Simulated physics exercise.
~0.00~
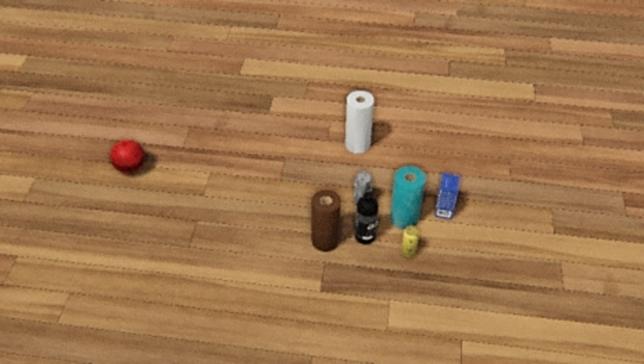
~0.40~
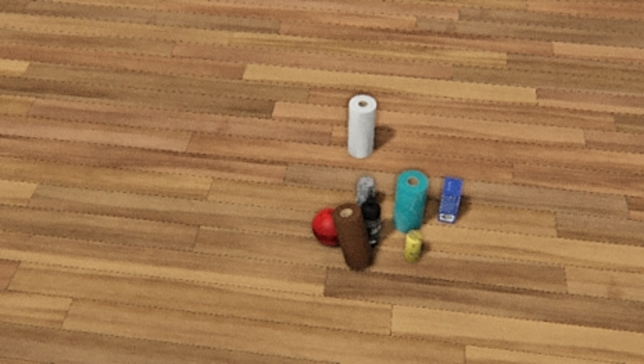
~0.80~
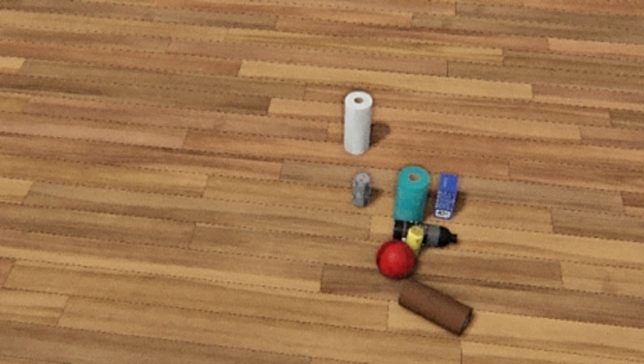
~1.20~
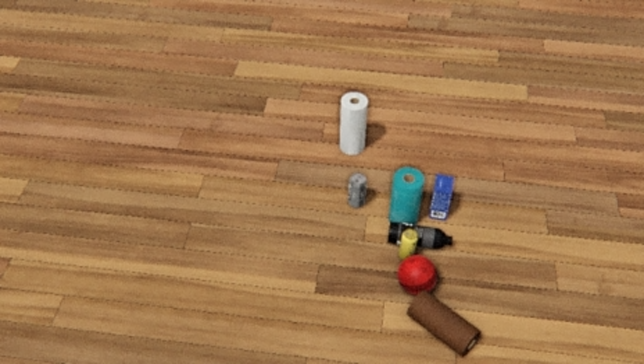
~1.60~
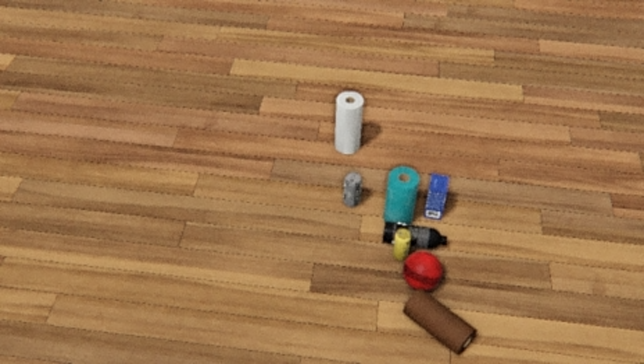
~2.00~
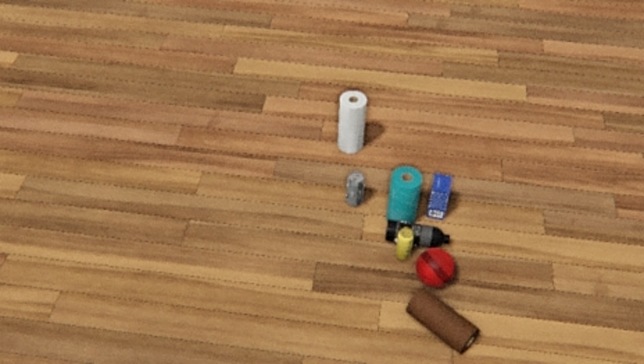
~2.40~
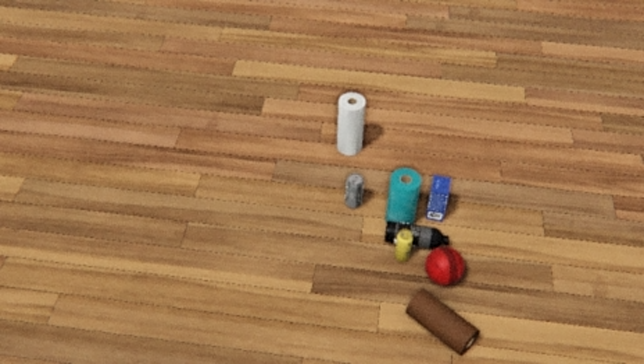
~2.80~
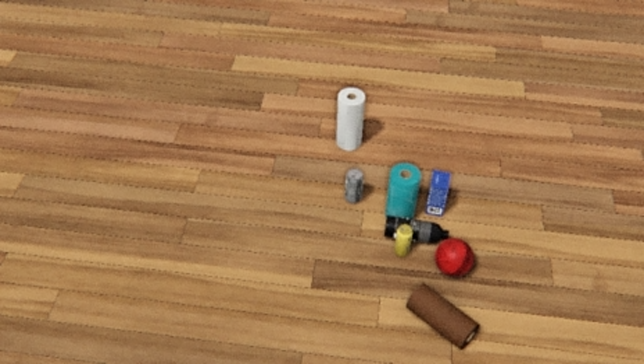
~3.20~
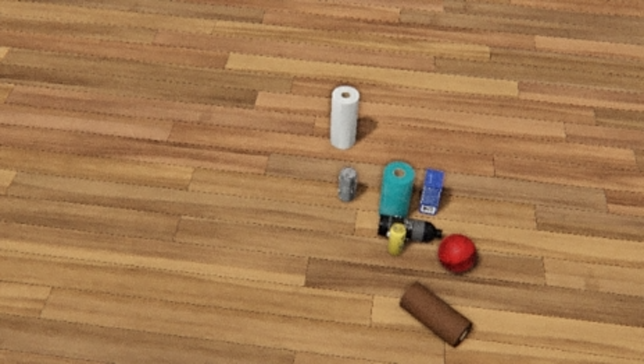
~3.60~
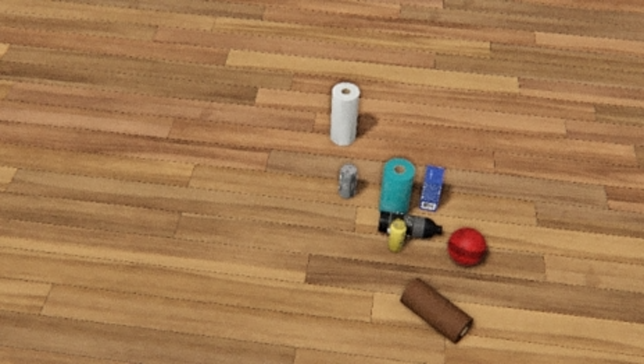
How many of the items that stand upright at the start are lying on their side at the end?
Two of them are lying on their side at the end, the brown roll and the black bottle.
